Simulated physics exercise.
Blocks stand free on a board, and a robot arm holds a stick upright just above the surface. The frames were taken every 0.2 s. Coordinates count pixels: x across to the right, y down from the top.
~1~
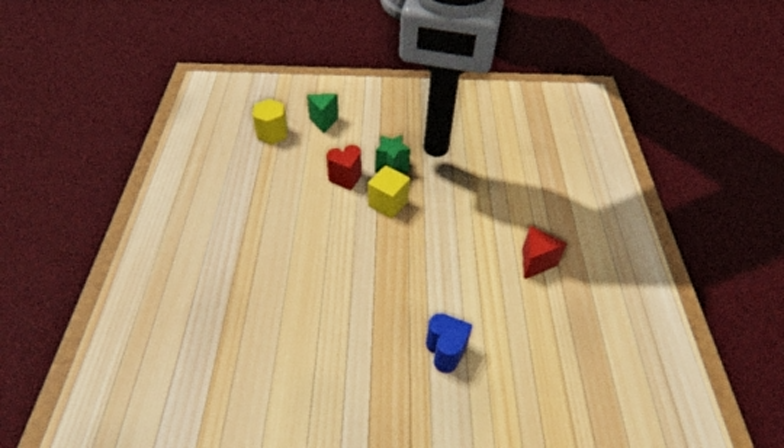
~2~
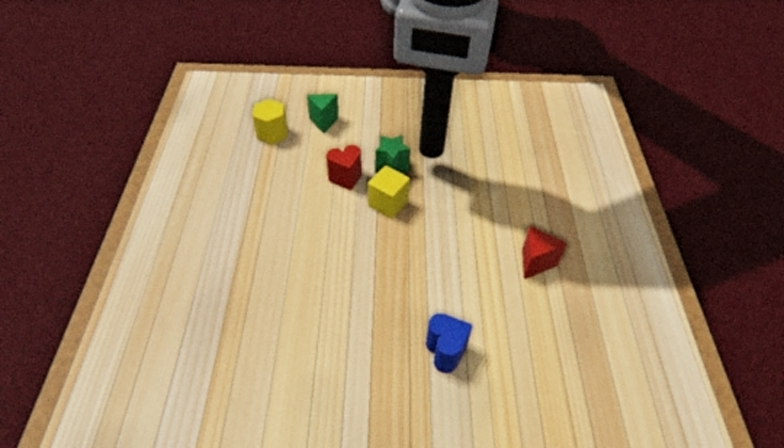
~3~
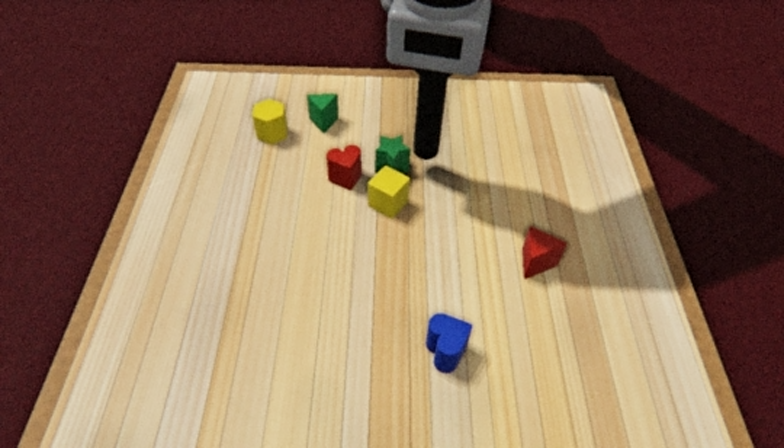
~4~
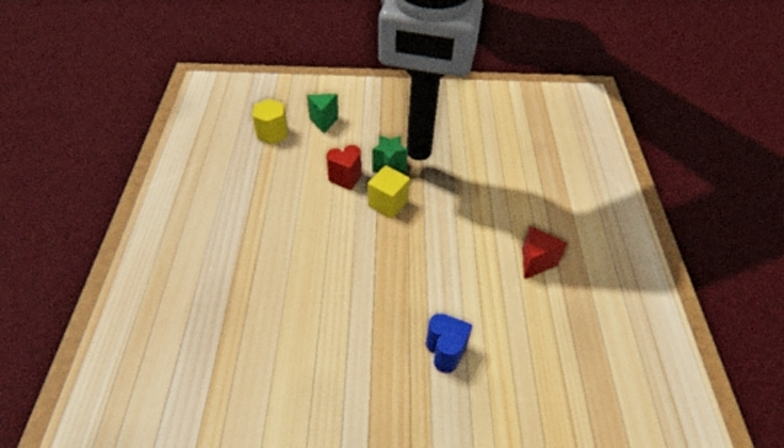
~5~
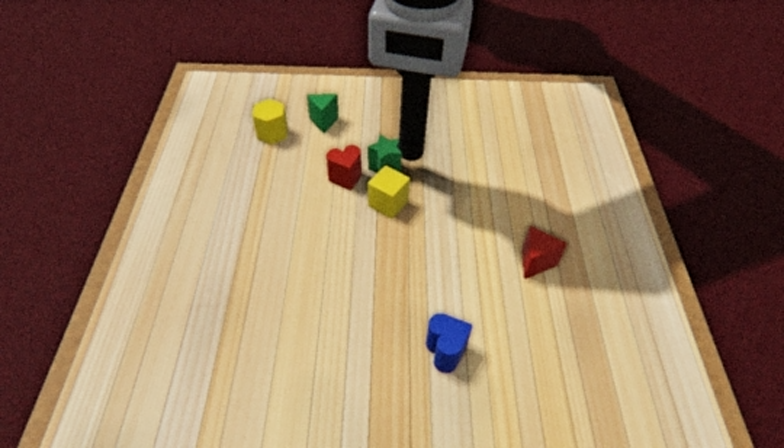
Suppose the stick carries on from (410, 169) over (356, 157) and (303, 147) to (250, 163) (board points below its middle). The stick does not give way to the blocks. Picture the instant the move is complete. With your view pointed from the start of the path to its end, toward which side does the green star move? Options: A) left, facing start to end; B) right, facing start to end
A (left, facing start to end)
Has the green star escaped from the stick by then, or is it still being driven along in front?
Still being pushed.
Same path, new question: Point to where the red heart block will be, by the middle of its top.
Expect it around (316, 157).
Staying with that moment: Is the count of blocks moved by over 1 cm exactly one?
No
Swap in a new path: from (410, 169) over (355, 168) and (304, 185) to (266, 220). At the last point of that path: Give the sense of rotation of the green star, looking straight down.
From above, the turn goes clockwise.
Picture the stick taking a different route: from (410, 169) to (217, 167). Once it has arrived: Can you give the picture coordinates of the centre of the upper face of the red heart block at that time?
The middle of its top is at (293, 163).
The first path, step by step. One third of the way, stick (355, 141); red heart block (320, 157), turned 75° anticlockwise; green star (330, 134).
Two thirds of the way, stick (300, 132); red heart block (316, 157), turned 90° anticlockwise; green star (276, 132), turned 30° anticlockwise.
At the end, stick (247, 148); yellow hexagonal block still; red heart block (316, 157), turned 90° anticlockwise; green star (221, 149), turned 35° anticlockwise.
